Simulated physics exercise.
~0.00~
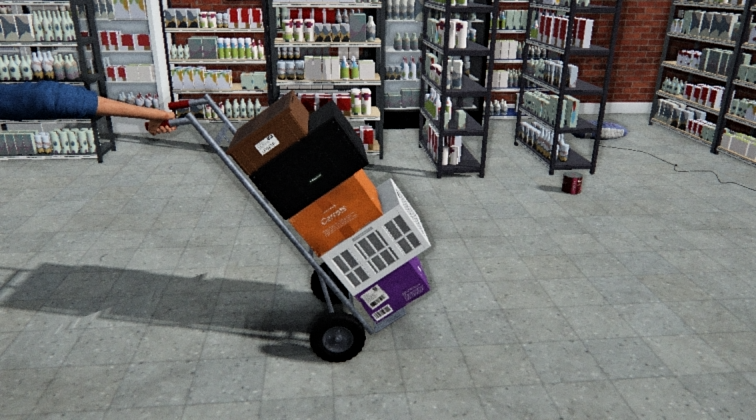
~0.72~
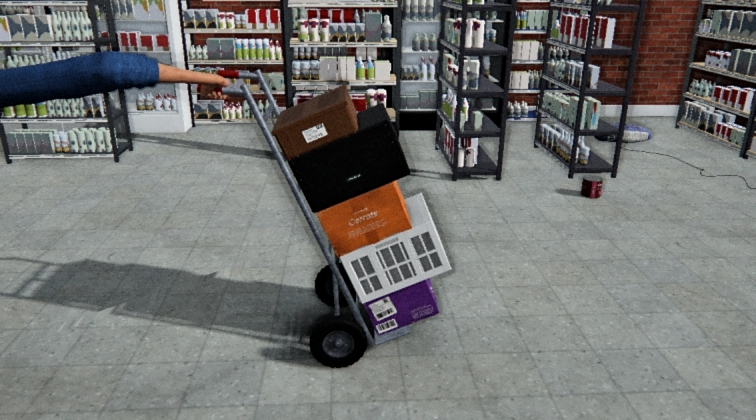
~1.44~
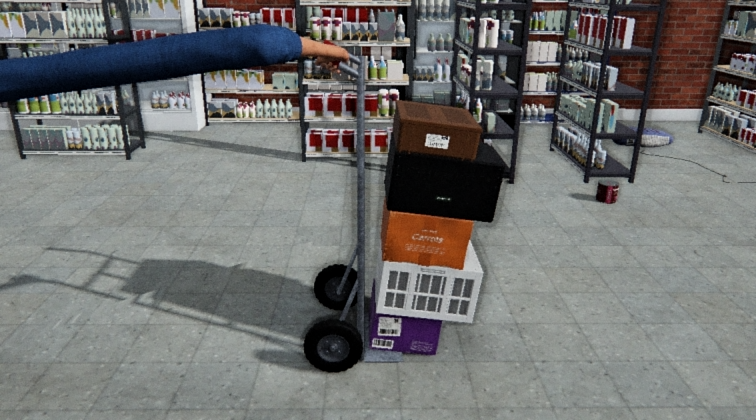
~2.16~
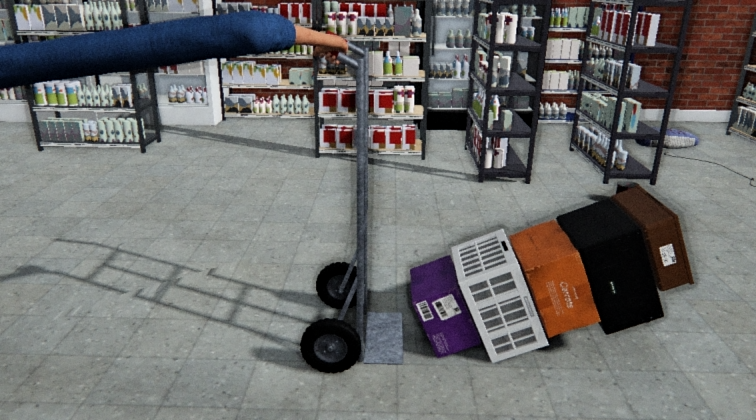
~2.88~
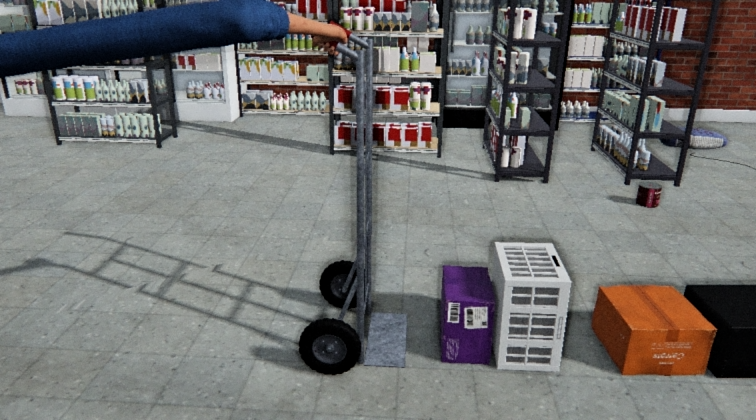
An arm swings a loaded sack truck upright in a shop aisle, toppling its stacked boxes and crate rightward onto the floor.
